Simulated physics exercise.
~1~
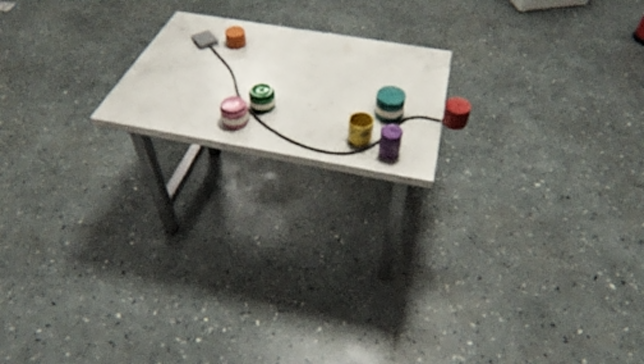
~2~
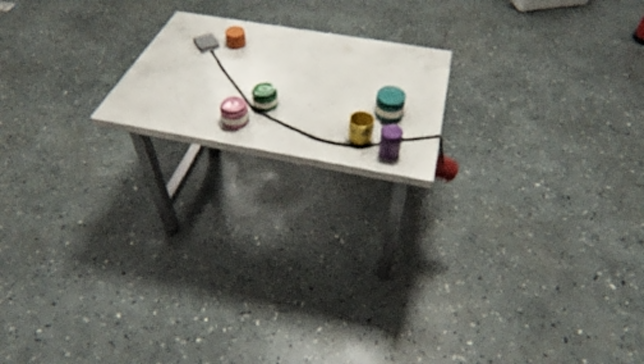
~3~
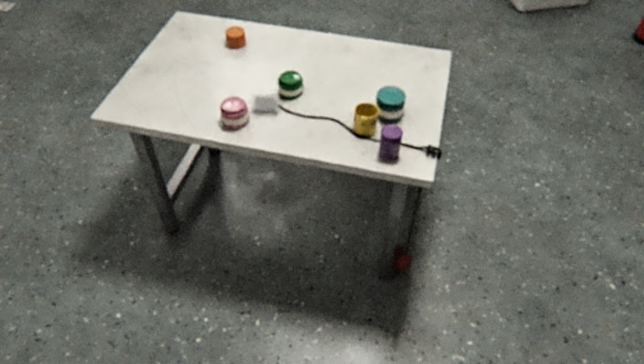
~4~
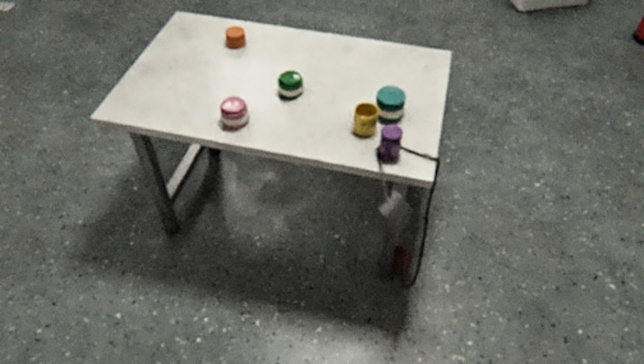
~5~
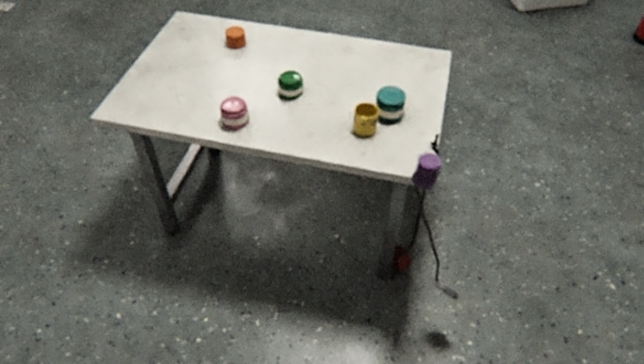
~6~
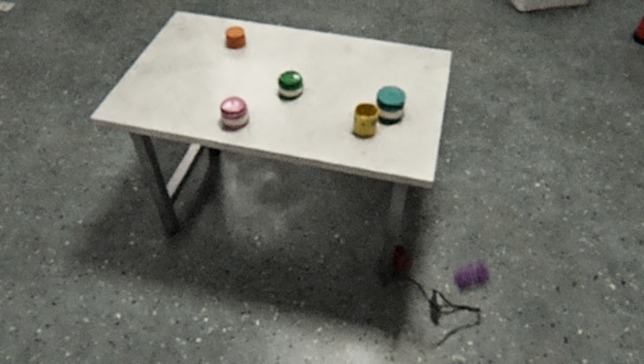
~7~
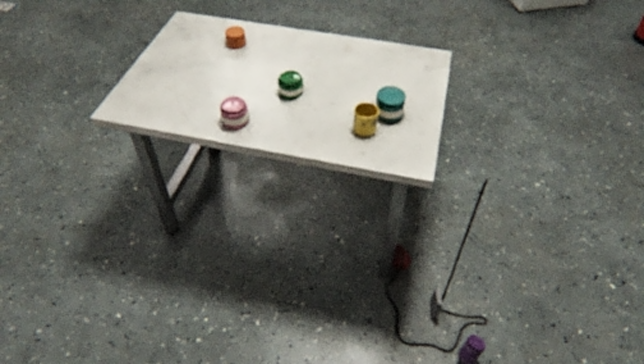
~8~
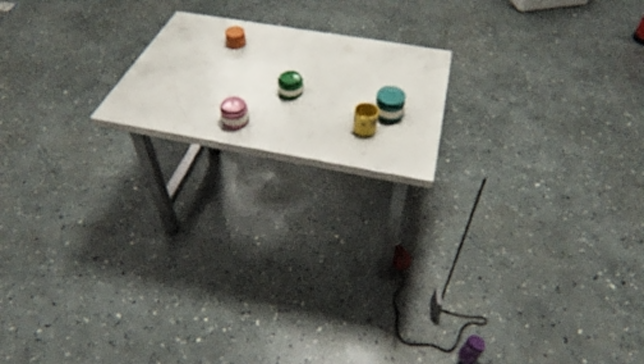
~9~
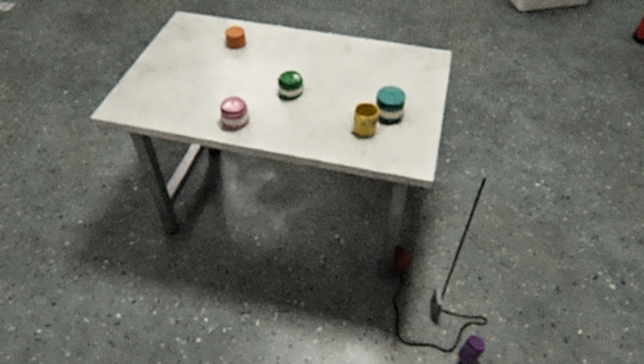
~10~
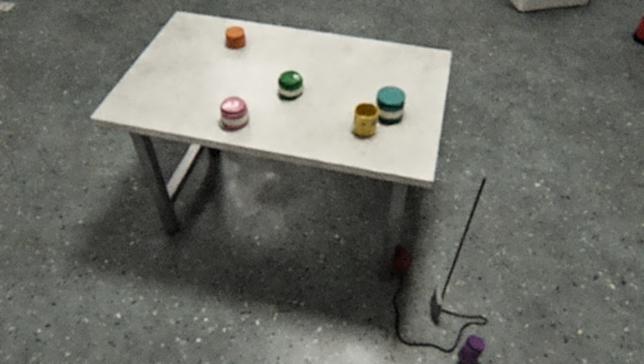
On a white table, a falling red object drags a corded grey object off, then a purple tub drops too.
